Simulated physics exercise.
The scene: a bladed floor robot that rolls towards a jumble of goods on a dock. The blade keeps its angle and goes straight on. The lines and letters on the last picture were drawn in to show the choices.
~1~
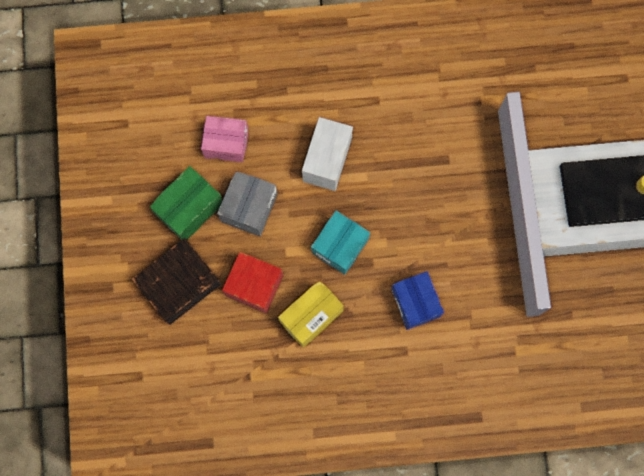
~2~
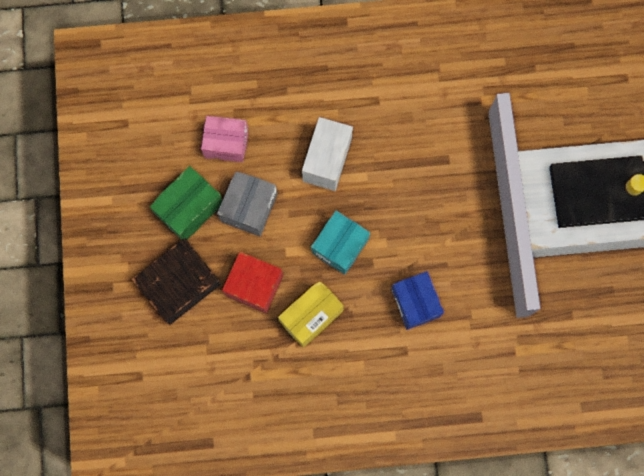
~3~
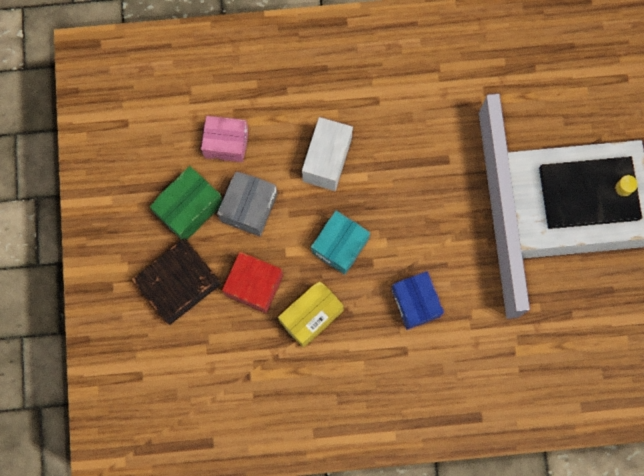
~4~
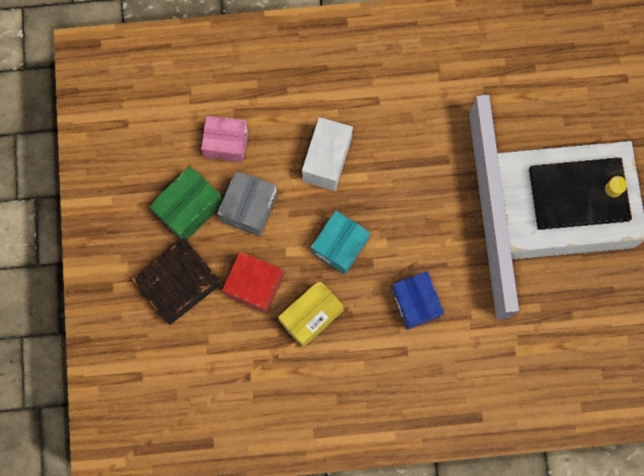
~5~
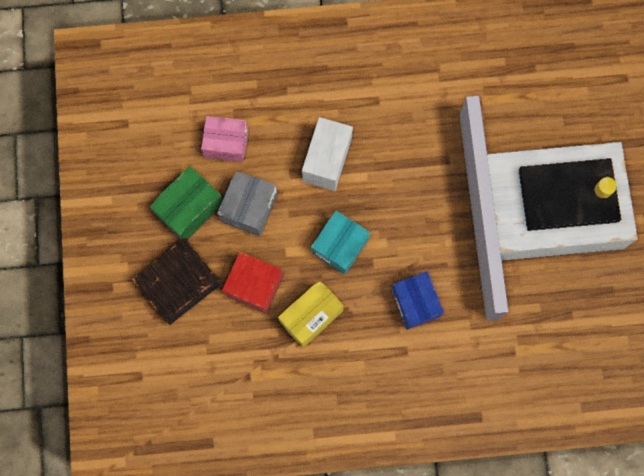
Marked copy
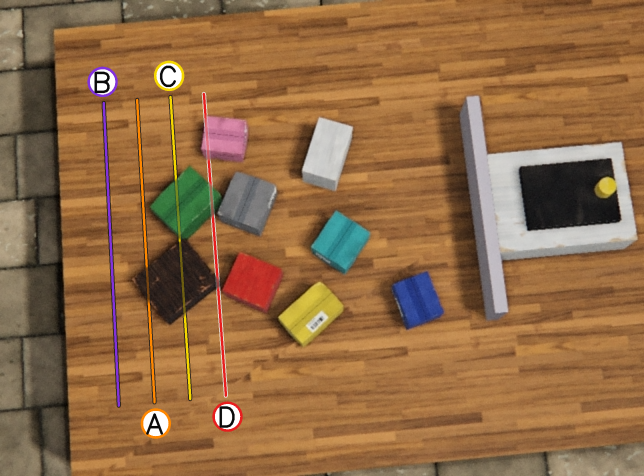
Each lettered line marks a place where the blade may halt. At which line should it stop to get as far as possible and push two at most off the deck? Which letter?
It can go as far as A.
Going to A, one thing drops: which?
The black crate.
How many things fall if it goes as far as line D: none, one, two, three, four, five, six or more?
By then, none.
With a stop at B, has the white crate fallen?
By then, no.
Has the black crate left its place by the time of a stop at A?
Yes.
On the marked copy, A at (146, 246); B at (111, 249); C at (180, 243); D at (215, 240).
With A. Early on, robot (440, 206); yellow parcel (295, 317); blue parcel (346, 305).
Further on, robot (316, 218); black crate (126, 270); green parcel (131, 209).
At the end, robot (219, 227); black crate over the edge; green parcel (72, 187); one fallen.
As for the rest, B drops three; C is within the limit but short; D is within the limit but short.
